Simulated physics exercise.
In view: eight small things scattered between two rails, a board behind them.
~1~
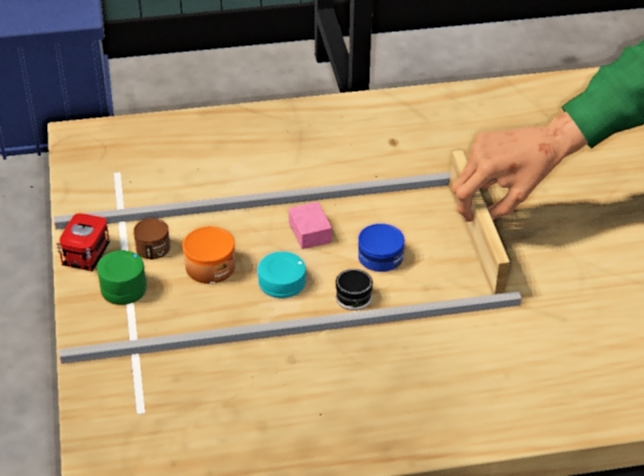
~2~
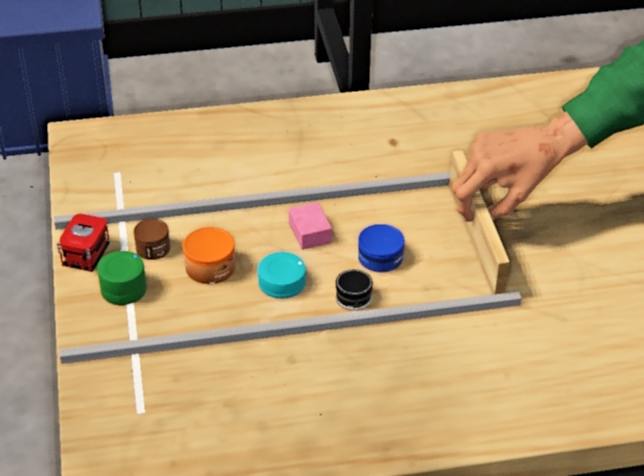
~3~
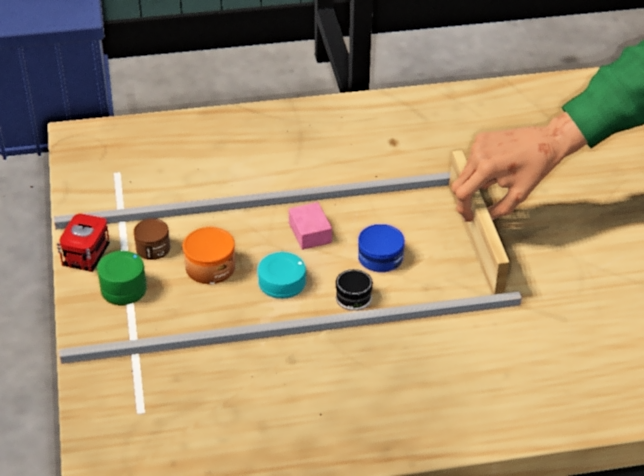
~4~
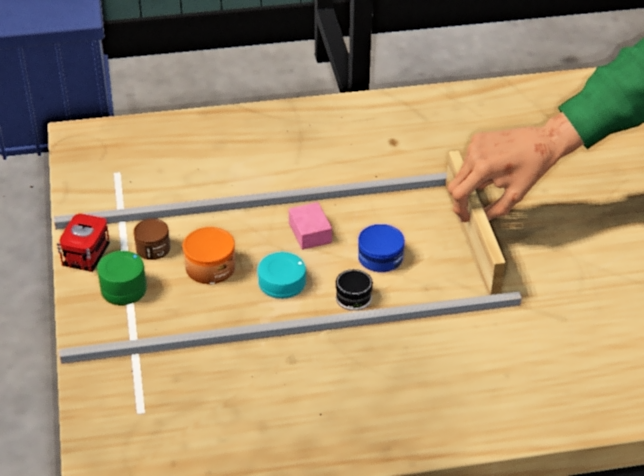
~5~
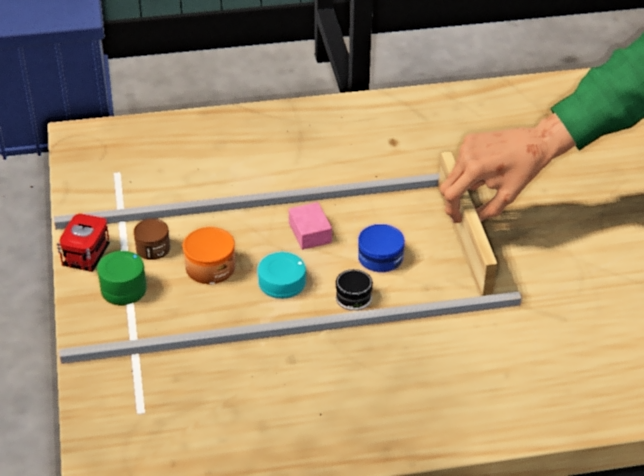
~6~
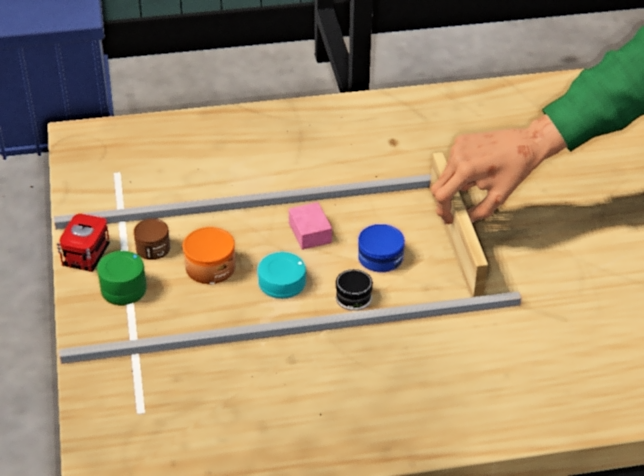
We see eight small objects, including a red case and a green lid, sitting still between two rails on a wooden table, while a hand holds an upright board at the right and then slides it slightly left.
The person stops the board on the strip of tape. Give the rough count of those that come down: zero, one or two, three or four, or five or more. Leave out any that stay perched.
In the end the number that fall off is one or two.
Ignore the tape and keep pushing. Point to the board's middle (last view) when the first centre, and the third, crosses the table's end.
Near (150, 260) and (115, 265).
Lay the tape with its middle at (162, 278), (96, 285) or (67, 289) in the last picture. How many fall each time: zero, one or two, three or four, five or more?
In that order: None at all; at least five; 5 or more.
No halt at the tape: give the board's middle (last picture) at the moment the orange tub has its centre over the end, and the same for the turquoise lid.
About (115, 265), and (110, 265) for the other.
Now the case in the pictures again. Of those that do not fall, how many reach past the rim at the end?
It comes to 2.
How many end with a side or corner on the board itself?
3 of them.
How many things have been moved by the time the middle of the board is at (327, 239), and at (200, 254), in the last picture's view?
At the one place 4, at the other 7.
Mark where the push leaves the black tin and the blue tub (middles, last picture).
About (114, 327), and the other about (104, 279).
Soon after, none off yet; red case at rest near (84, 242); green lid at rest near (122, 278); brown tub at rest near (152, 240).
By the end, the number that fall off is one or two; fallen, green lid and red case.
